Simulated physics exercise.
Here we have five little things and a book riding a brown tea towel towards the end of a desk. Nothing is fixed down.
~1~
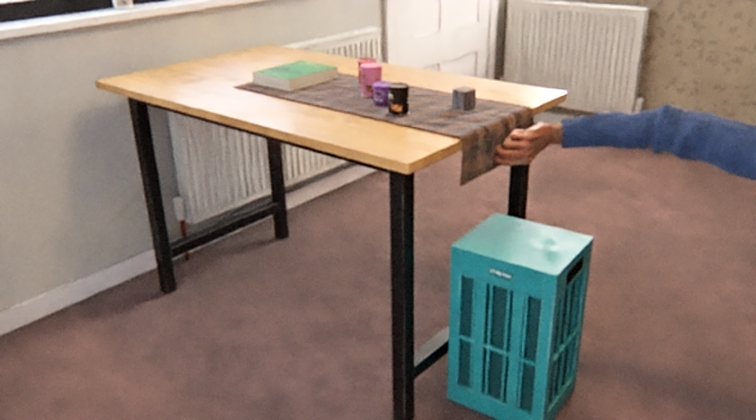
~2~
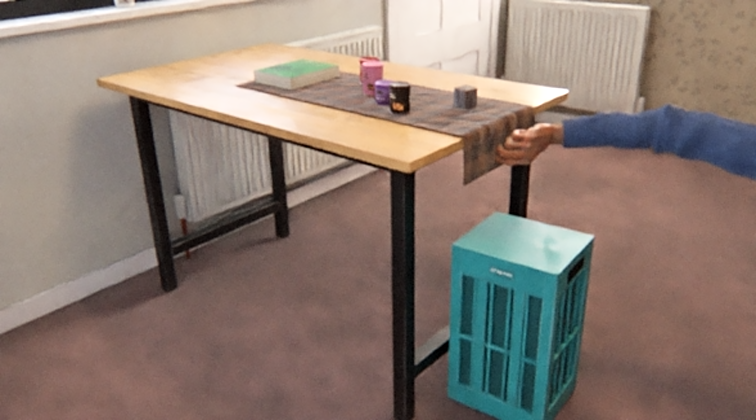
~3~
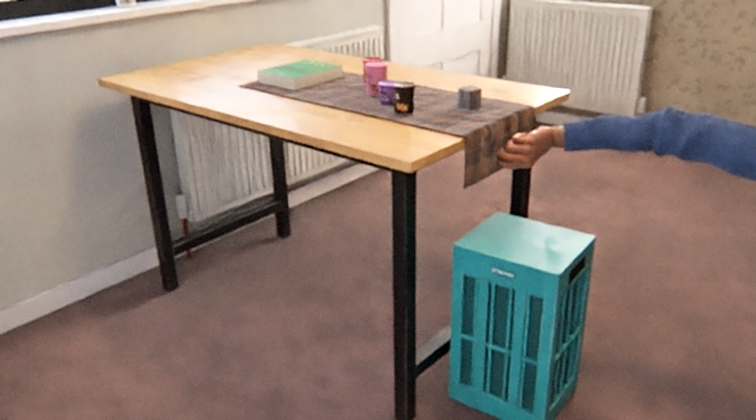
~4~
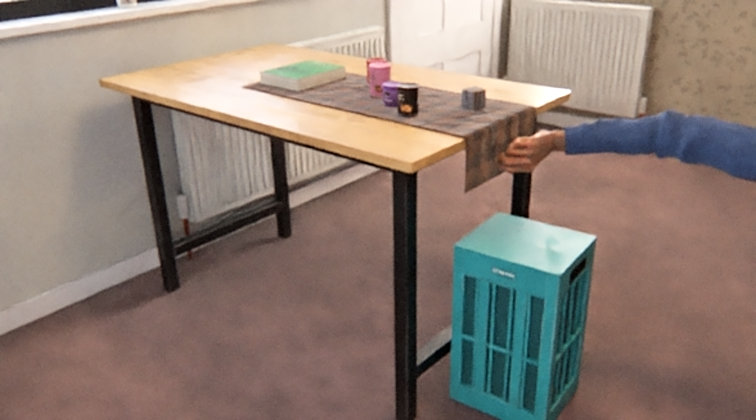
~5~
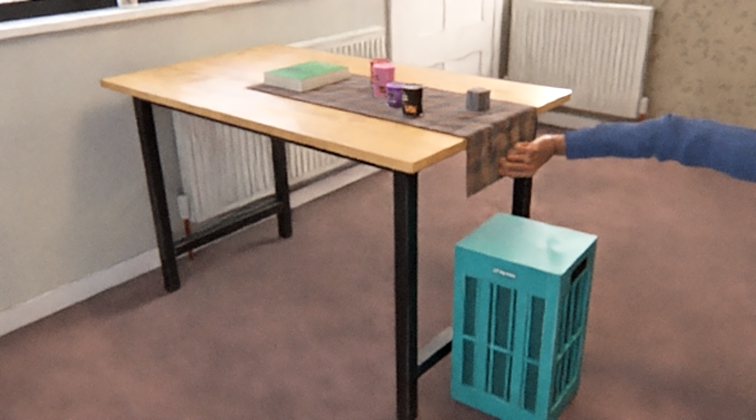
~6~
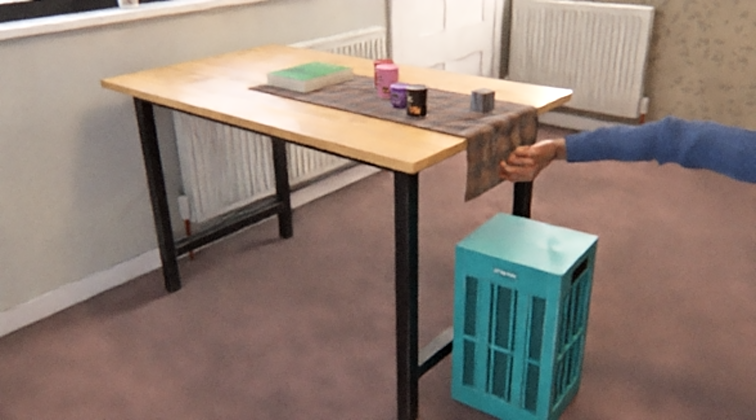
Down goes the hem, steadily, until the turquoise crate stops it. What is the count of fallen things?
The count of fallen things is one.
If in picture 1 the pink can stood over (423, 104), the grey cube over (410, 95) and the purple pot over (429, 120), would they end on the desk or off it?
The pink can does not fall; the grey cube holds on; the purple pot comes down.
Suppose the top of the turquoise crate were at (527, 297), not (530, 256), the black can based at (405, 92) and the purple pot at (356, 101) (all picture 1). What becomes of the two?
The black can stays on, the purple pot stays on.
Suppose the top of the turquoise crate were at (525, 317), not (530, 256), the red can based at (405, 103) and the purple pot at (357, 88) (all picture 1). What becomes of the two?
The red can drops off; the purple pot survives.
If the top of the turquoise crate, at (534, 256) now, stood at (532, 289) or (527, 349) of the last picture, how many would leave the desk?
In that case 2 and 4.
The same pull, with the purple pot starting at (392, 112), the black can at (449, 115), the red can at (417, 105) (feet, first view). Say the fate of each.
The purple pot survives, the black can falls, the red can holds on.
Soon after, hem on the crate; grey cube gone.
At rest, hem on the crate; grey cube gone. It carries off one.
